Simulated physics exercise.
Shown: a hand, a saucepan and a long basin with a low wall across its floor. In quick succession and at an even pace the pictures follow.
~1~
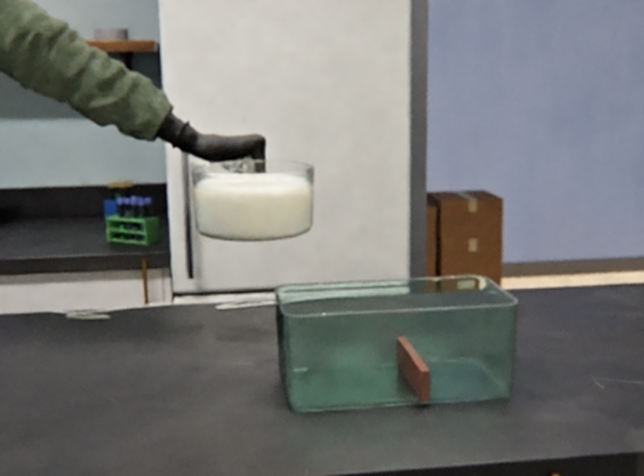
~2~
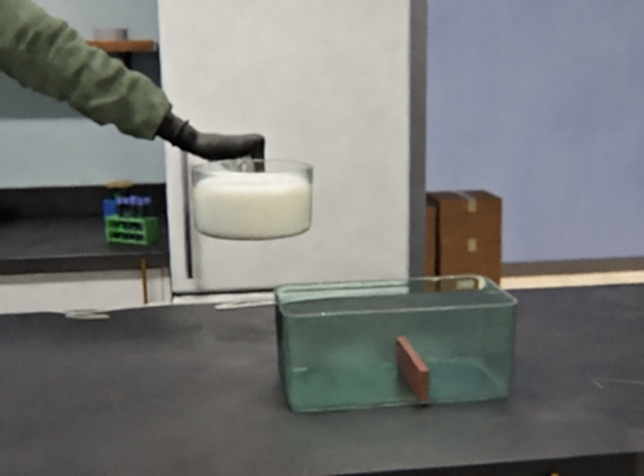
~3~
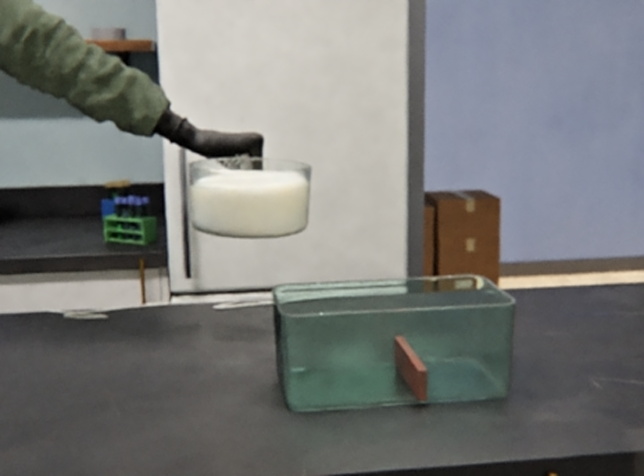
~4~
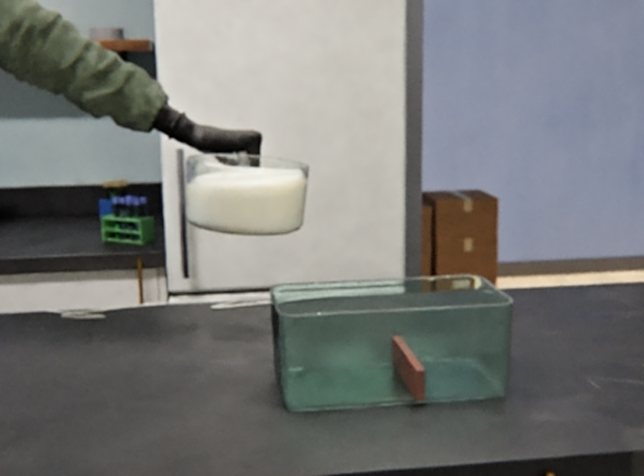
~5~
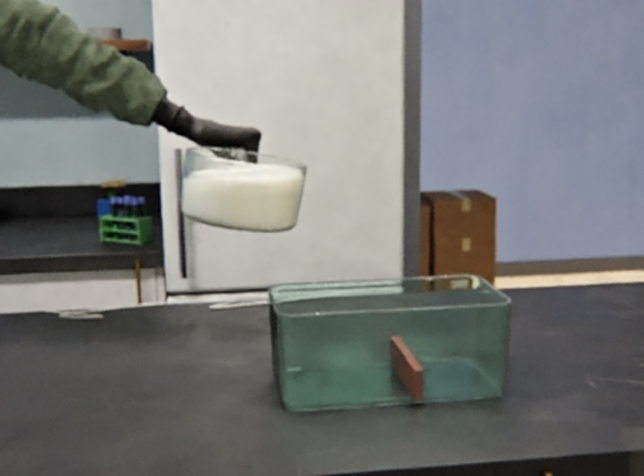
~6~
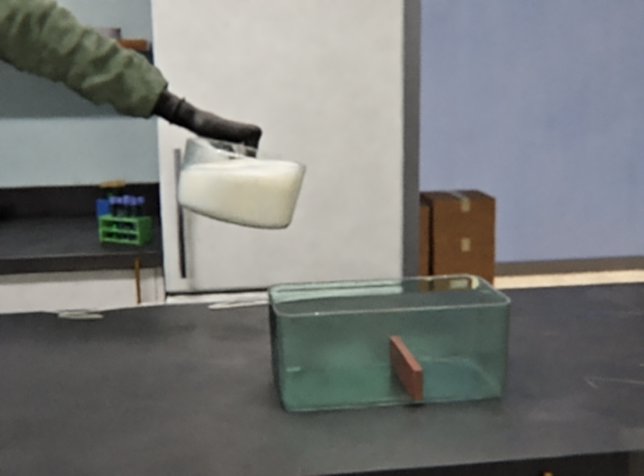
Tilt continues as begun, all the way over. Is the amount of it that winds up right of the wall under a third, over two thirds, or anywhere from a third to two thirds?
In the end it is from a third to two thirds.
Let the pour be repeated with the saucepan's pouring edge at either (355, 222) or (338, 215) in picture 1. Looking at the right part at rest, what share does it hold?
First try: About 65 %; second try: About 55 %.
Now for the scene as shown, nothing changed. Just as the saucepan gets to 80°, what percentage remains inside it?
Near 60 %.
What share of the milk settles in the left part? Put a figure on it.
I'd put it at around 50 %.
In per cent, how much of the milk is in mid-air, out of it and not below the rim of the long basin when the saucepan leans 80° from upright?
That works out near 40 percent.
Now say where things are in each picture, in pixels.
Tilt 0°; pouring edge (312, 167); surface from (196, 184) to (310, 180); the long basin's rim runs from (279, 301) to (501, 290); the wall's top is at (412, 354), in the first frame.
Tilt 1°; pouring edge (312, 167); surface from (195, 184) to (309, 180), in the second frame.
Tilt 2°; pouring edge (310, 167); surface from (193, 182) to (307, 177), in the third frame.
Tilt 5°; pouring edge (307, 167); surface from (190, 179) to (305, 174), in the fourth frame.
Tilt 9°; pouring edge (305, 167); surface from (186, 175) to (302, 170), in the fifth frame.
Tilt 14°; pouring edge (305, 167); surface from (183, 170) to (301, 166), in the sixth frame.
A moment on, the saucepan is tipped on its side and 60 per cent is still to pour, 2 is left of the wall and 0 right of it.
Next, the saucepan is tipped right over and 6 per cent is still to pour, 12 is left of the wall and 55 right of it.
Then the saucepan is tipped right over and 0 per cent is still to pour, 37 is left of the wall and 51 right of it.
Later the saucepan is tipped right over and 0 per cent is still to pour, 46 is left of the wall and 49 right of it.
Finally, 48 per cent lies left of the wall, 47 right of it and 4 outside.
